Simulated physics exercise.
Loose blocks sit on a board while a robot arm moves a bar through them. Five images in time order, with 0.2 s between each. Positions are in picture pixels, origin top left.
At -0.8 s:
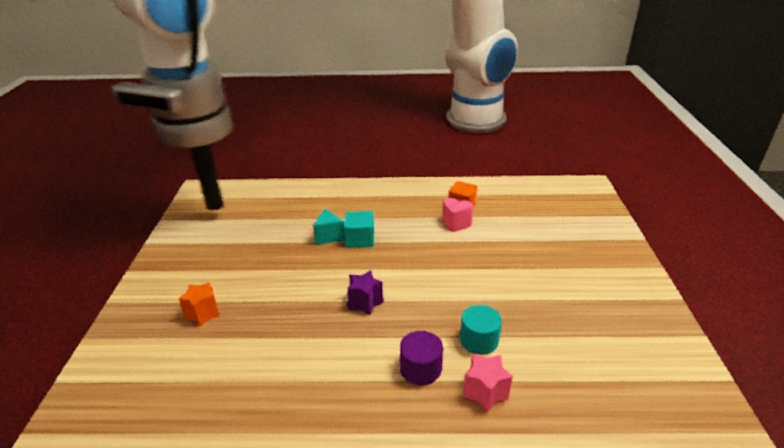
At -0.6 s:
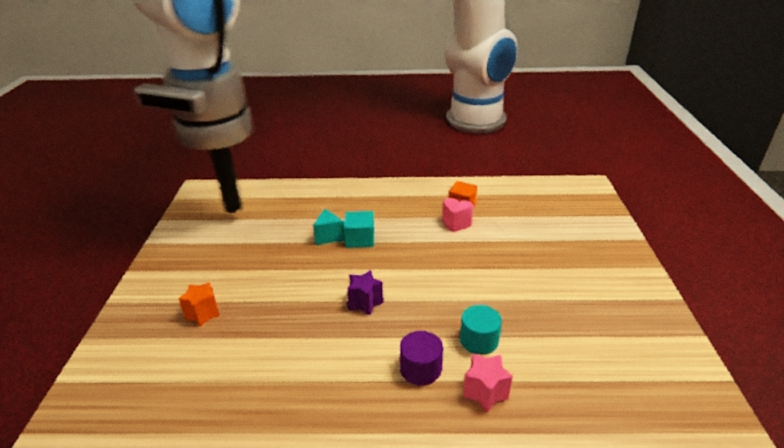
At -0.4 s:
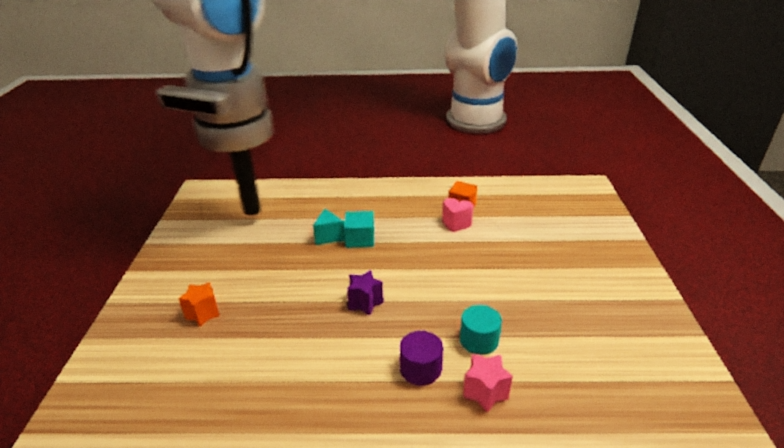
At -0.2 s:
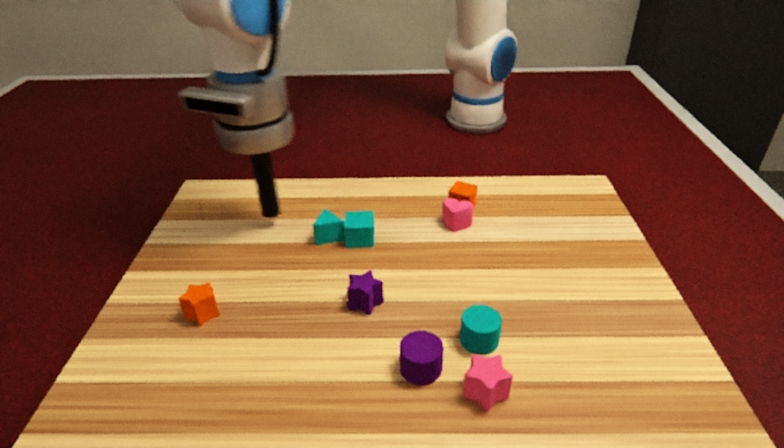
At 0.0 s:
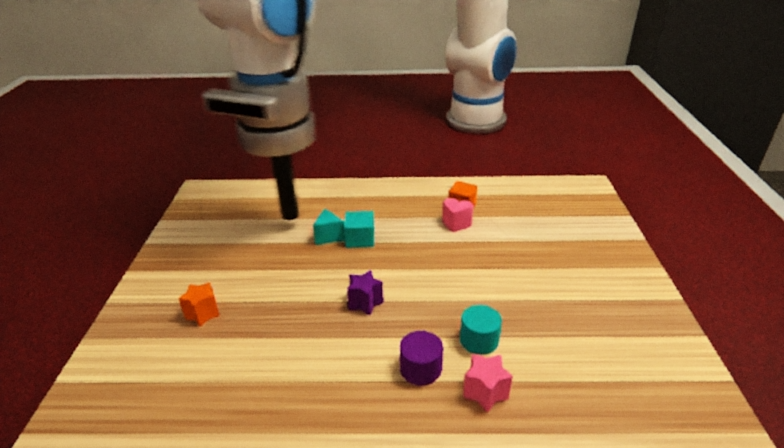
On a striped wooden board scattered with colourful blocks, a robot arm moved its dark bar steadily rightward along the far side, drawing close to a turquoise triangle and square while every block stayed still.
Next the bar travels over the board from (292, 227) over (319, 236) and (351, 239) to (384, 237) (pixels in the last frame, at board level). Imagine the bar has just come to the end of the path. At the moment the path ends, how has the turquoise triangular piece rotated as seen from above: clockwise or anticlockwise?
Looking from above, the answer is clockwise.
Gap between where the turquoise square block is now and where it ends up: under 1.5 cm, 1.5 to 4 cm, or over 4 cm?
Travels over 4 cm.
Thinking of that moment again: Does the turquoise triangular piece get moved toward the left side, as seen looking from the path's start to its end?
I believe not.
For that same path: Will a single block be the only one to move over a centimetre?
The answer is no.
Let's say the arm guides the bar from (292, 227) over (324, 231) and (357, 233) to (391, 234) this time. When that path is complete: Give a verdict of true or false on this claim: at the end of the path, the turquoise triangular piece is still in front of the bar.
The claim does not hold.
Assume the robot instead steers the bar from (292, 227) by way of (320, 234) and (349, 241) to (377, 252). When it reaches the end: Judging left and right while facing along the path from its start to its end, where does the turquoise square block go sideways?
It goes left.
What follows on the original path. One third of the way, bar at (319, 224); turquoise triangular piece at (335, 220); turquoise square block at (364, 220), turned 15° anticlockwise.
Two thirds of the way, bar at (350, 227); turquoise triangular piece at (357, 231), turned 20° clockwise; turquoise square block at (377, 220), turned 20° anticlockwise.
At the end, bar at (384, 225); turquoise triangular piece at (364, 232), turned 55° clockwise; turquoise square block at (407, 220), turned 15° clockwise.
